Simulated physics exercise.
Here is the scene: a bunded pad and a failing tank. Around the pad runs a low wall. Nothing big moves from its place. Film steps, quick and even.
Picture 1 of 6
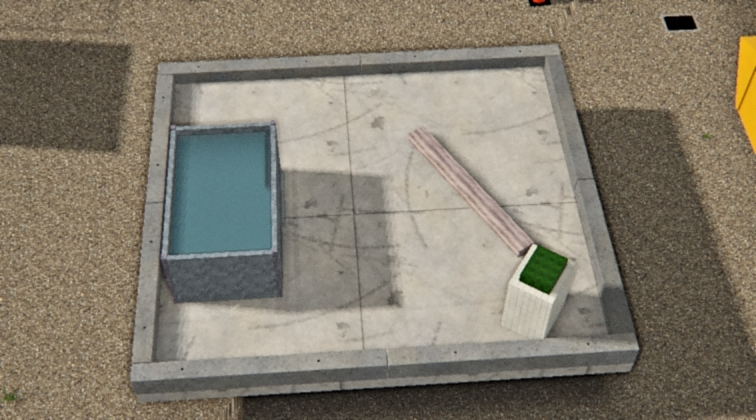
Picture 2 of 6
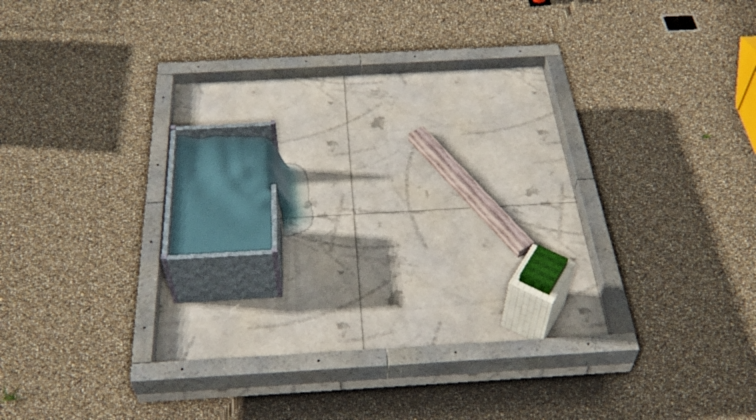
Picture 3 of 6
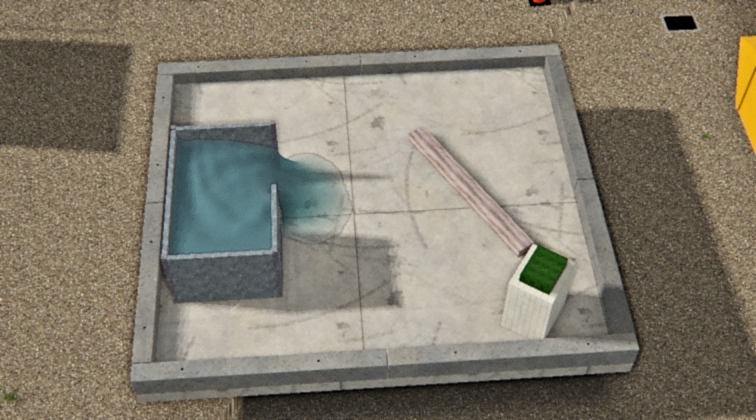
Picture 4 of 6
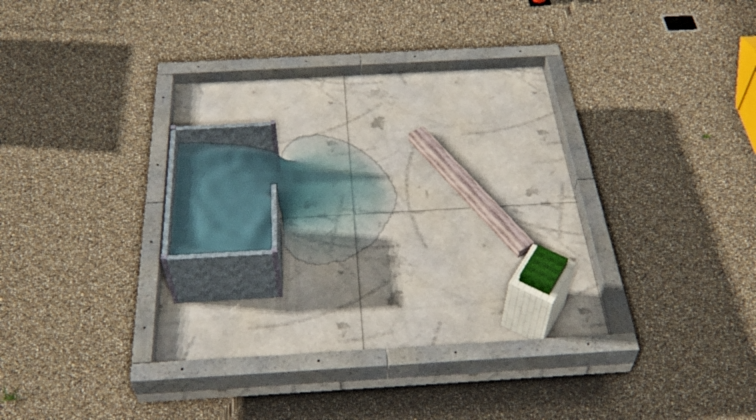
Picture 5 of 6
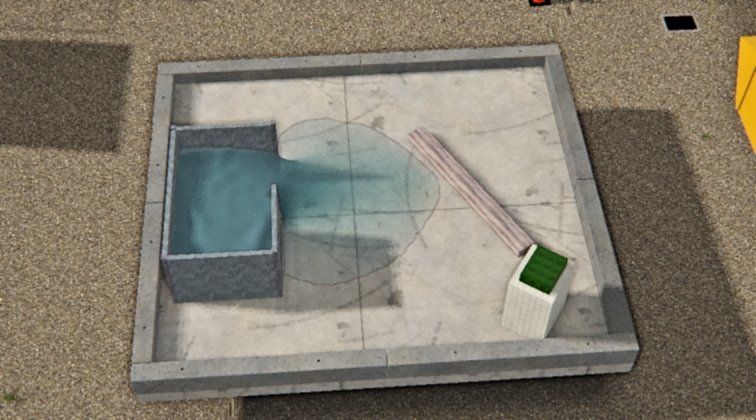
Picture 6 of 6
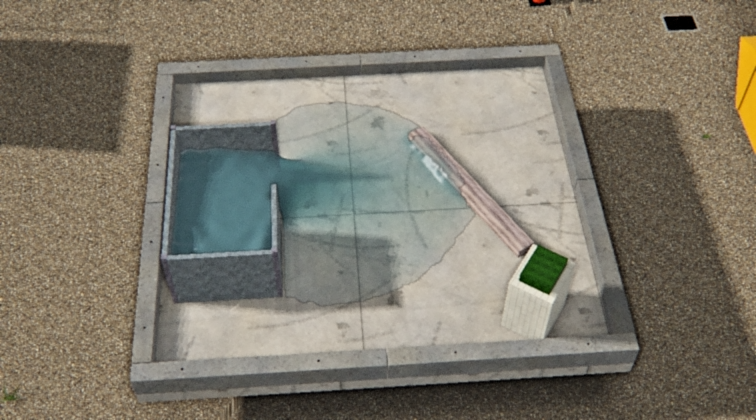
A square grey concrete pad with a low wall around it lies on brown gravelly ground, seen from high above by a still camera. A grey open-topped tank of blue-green water stands at left, with a pinkish plank-like barrier slanting toward a white block topped with green at right. Water pours through a gap in the tank's right side, fans across the pad and meets the barrier.
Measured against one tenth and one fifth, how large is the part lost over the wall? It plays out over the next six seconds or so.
Minor, sub-tenth.
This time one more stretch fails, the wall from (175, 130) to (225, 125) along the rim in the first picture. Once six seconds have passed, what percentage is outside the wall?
Close to 22 per cent, I reckon.
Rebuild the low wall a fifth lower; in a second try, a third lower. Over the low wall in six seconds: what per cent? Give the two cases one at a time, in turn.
Around 8 percent for the first try and around 12 percent for the second, I'd say.
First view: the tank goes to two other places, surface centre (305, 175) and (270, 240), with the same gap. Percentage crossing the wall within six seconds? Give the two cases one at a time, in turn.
So it's 4 in a hundred first and 4 in a hundred second.
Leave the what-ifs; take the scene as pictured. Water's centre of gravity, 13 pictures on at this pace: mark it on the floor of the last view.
Centre of mass: Roughly (378, 206).
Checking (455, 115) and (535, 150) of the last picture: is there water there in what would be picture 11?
The first will be swamped and the second spared.
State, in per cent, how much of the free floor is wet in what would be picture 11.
Estimate: Some 55 in a hundred.
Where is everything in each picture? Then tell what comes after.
In the first picture, the tank at (222, 191) is whole and still.
In the second picture, water pours out at (275, 183) and has run to (284, 167).
In the third picture, the front is at (344, 215), out from the gap at (275, 186).
In the fourth picture, water pours out at (275, 188) and has run to (388, 206).
In the fifth picture, the front is at (430, 179), out from the gap at (275, 188).
In the sixth picture, the front is at (469, 209), out from the gap at (275, 188).
A moment on, water covers 40 % of the floor; the low wall has let 0 % over.
Next, water covers 45 % of the floor; the low wall has let 0 % over.
Then, water covers 60 % of the floor; the low wall has let 1 % over.
Later, water covers 75 % of the floor; the low wall has let 2 % over.
In the end, water covers 80 % of the floor; the low wall has let 2 % over.
